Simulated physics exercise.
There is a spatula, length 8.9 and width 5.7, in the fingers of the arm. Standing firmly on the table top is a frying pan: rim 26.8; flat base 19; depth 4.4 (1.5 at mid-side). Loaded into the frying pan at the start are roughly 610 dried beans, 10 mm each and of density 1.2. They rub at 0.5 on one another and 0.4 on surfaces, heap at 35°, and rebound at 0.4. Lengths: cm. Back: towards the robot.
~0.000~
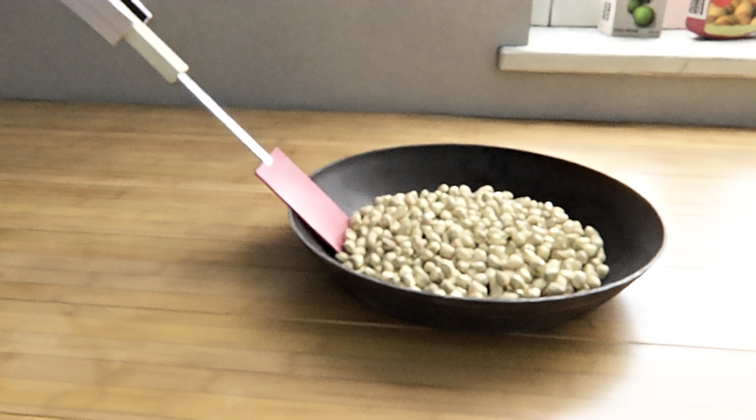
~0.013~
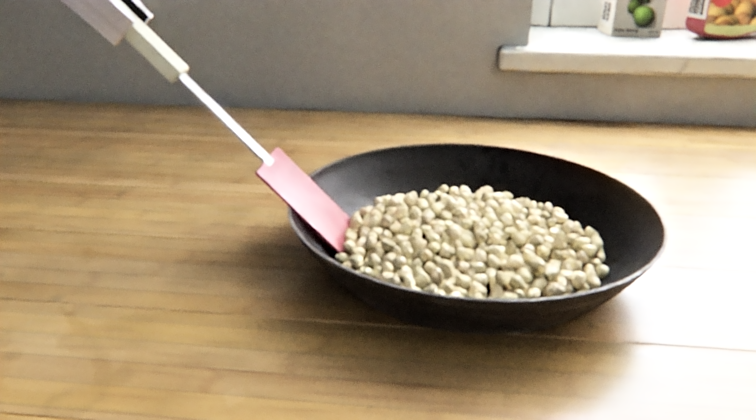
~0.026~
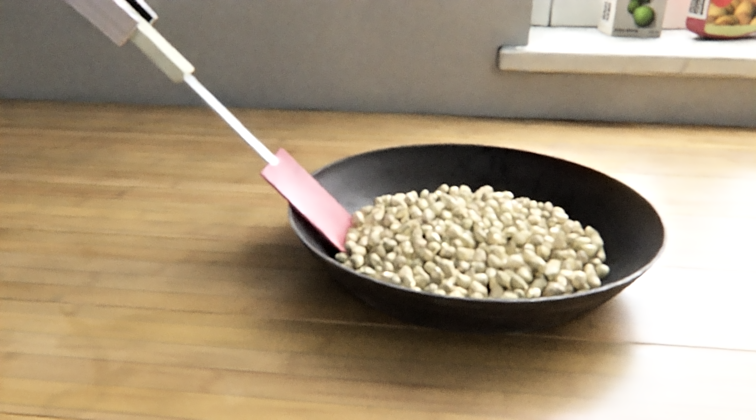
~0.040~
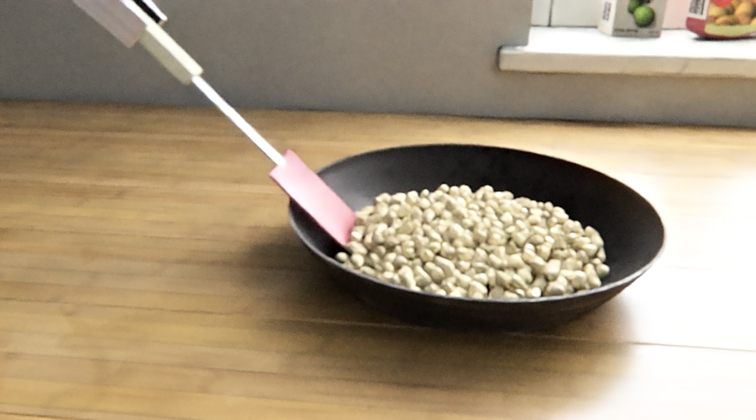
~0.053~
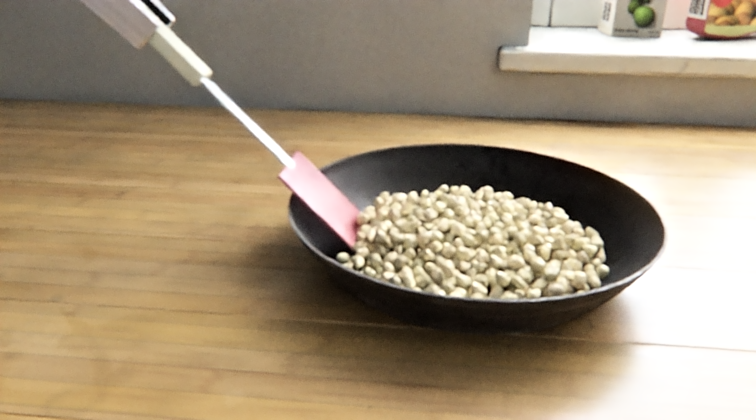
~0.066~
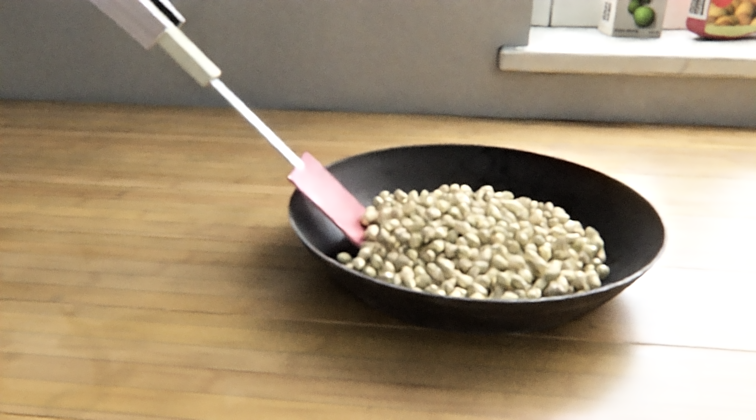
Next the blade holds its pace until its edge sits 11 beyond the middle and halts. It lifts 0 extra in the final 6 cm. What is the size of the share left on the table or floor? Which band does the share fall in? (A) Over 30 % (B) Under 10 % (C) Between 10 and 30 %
Between 10 and 30 % (C).
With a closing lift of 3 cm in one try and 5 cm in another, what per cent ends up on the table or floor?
First try about 15 %, second try about 5 %.
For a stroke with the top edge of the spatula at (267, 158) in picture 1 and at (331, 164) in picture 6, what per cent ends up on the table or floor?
About 20 per cent.
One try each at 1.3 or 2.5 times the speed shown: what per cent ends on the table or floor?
Roughly 20 per cent on the first try and 25 per cent on the second.
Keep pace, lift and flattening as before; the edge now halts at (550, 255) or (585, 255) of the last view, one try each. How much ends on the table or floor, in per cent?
Try 1: Approx. 0 %; try 2: Approx. 5 %.
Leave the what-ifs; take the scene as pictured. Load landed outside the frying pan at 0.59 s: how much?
Around 15 %.
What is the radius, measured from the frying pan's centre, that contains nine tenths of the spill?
Roughly 25 cm.
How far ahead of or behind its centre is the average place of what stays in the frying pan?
Ahead, by around 3.0 cm.
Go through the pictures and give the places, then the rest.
The first frame shows spatula top edge at (266, 159), sloping 46°; upper third of the load around (464, 233), from x 345 to 600, top at y 190; 609 in the frying pan.
The second frame shows spatula top edge at (267, 159), sloping 46°; upper third of the load around (464, 233), from x 345 to 600, top at y 190.
The third frame shows spatula top edge at (271, 160), sloping 46°; upper third of the load around (464, 234), from x 345 to 600, top at y 190.
The fourth frame shows spatula top edge at (279, 162), sloping 46°; upper third of the load around (462, 233), from x 345 to 600, top at y 190.
The fifth frame shows spatula top edge at (288, 163), sloping 46°; upper third of the load around (461, 232), from x 345 to 600, top at y 190.
The sixth frame shows spatula top edge at (297, 164), sloping 46°; upper third of the load around (463, 230), from x 345 to 600, top at y 190; 609 in the frying pan.
After 0.20 s, sloping 46°, highest piece 4 above the table; 609 in the frying pan.
After 0.33 s, sloping 46°, highest piece 5 above the table; 609 in the frying pan.
After 0.59 s, sloping 46°, highest piece 6 above the table; 527 in the frying pan, 82 on the table or floor.
After 1.64 s, sloping 46°, highest piece 5 above the table; 527 in the frying pan, 82 on the table or floor.
At rest, 527 in the frying pan, 82 on the table or floor. That is 13 % on the table or floor.
